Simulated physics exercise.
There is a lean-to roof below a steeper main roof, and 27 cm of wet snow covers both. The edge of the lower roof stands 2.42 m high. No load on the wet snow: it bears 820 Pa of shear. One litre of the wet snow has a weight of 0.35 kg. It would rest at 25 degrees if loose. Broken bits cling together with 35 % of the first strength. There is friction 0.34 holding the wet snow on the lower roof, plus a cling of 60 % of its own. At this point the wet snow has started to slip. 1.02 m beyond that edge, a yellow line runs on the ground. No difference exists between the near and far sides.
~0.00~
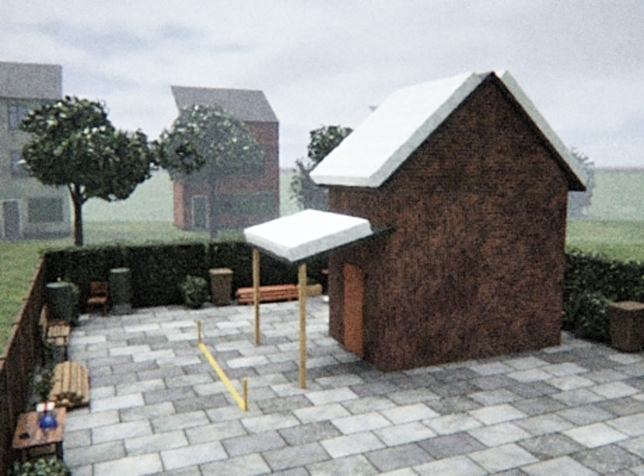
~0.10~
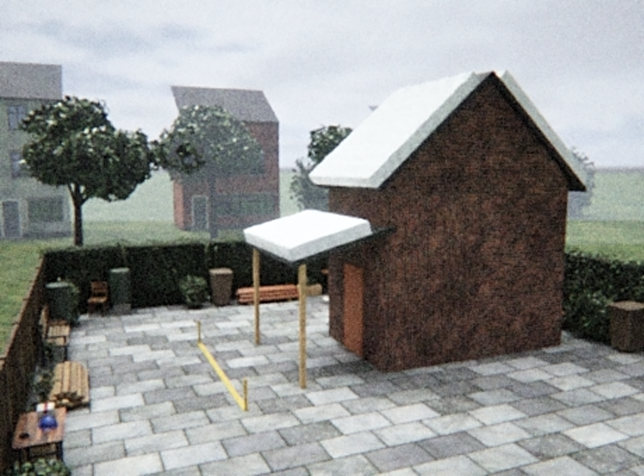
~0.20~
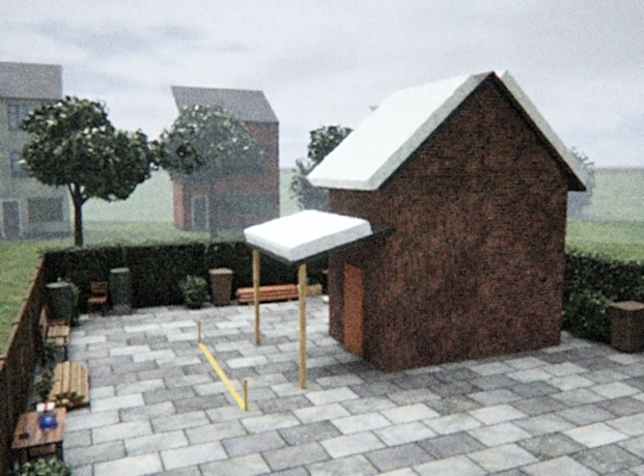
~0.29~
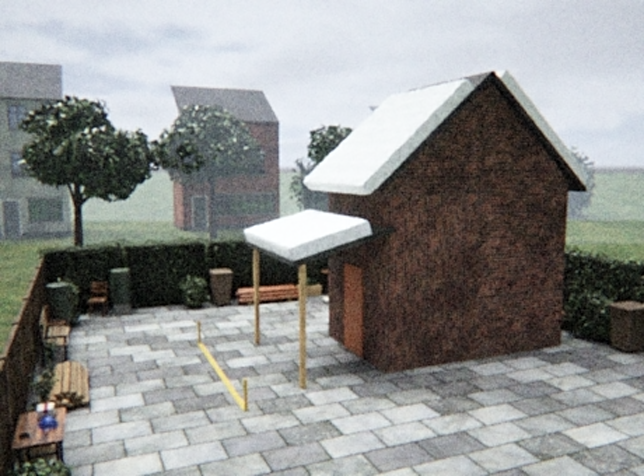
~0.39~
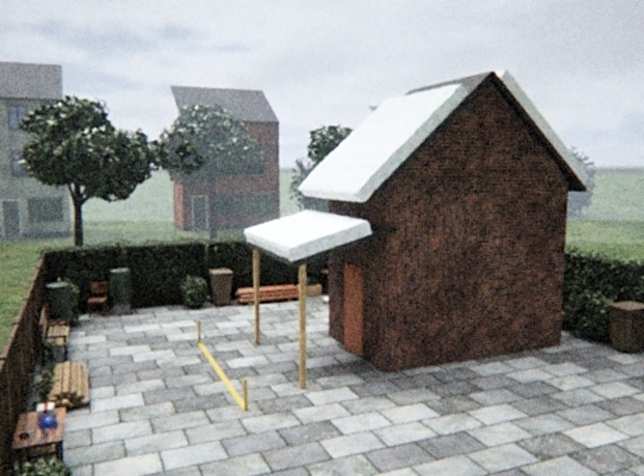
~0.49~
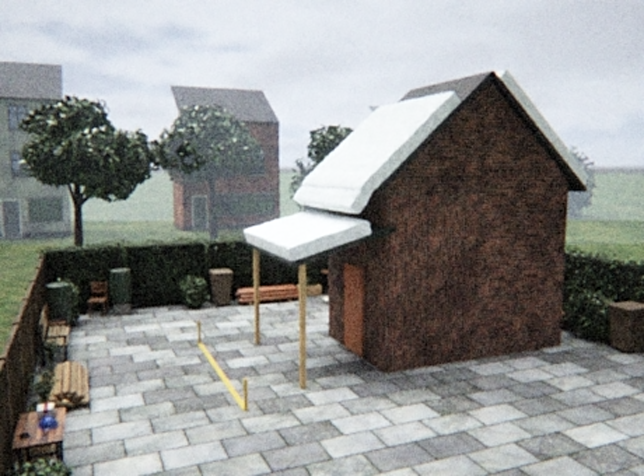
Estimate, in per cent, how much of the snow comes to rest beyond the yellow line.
I would say roughly 51 per cent.
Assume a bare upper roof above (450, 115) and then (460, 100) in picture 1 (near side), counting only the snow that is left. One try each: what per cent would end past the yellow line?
20 %, then 35 %.
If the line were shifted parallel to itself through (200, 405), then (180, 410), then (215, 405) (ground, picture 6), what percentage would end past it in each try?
First try around 35 per cent, second around 25 per cent, third around 40 per cent.
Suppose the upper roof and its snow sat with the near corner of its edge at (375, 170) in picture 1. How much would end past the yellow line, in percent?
In that case some 60 per cent.
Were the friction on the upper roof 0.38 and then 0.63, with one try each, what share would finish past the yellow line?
Try 1: 25 %; try 2: 2 %.
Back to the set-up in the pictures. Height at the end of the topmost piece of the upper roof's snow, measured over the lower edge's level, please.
About 0.6 m above the lower edge.
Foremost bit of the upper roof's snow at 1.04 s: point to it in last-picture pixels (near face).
You'll find it close to (285, 240).
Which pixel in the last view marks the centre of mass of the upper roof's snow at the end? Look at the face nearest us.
Look around (222, 358) on the near face.
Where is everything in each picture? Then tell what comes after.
Foremost bit of the wet snow at (377, 186), in the first picture.
Foremost bit of the wet snow at (376, 187), its middle shifted 2.4 cm, in the second picture.
Foremost bit of the wet snow at (373, 189), its middle shifted 9.8 cm, 3 % of it past the upper edge, in one piece, in the third picture.
Foremost bit of the wet snow at (369, 194), its middle shifted 22 cm, 7 % of it past the upper edge, in one piece, in the fourth picture.
Foremost bit of the wet snow at (363, 185), its middle shifted 40 cm, 13 % of it past the upper edge, in one piece, in the fifth picture.
Foremost bit of the wet snow at (356, 201), its middle shifted 64 cm, 21 % of it past the upper edge, cracking, in the sixth picture.
After 1.04 s, none is below the lower edge and 0 % is past the line.
After 1.69 s, 39 % is below the lower edge and 22 % is past the line.
After 2.35 s, 71 % is below the lower edge and 49 % is past the line.
After 3.00 s, 71 % is below the lower edge and 51 % is past the line.
After 3.10 s, 71 % is below the lower edge and 51 % is past the line.
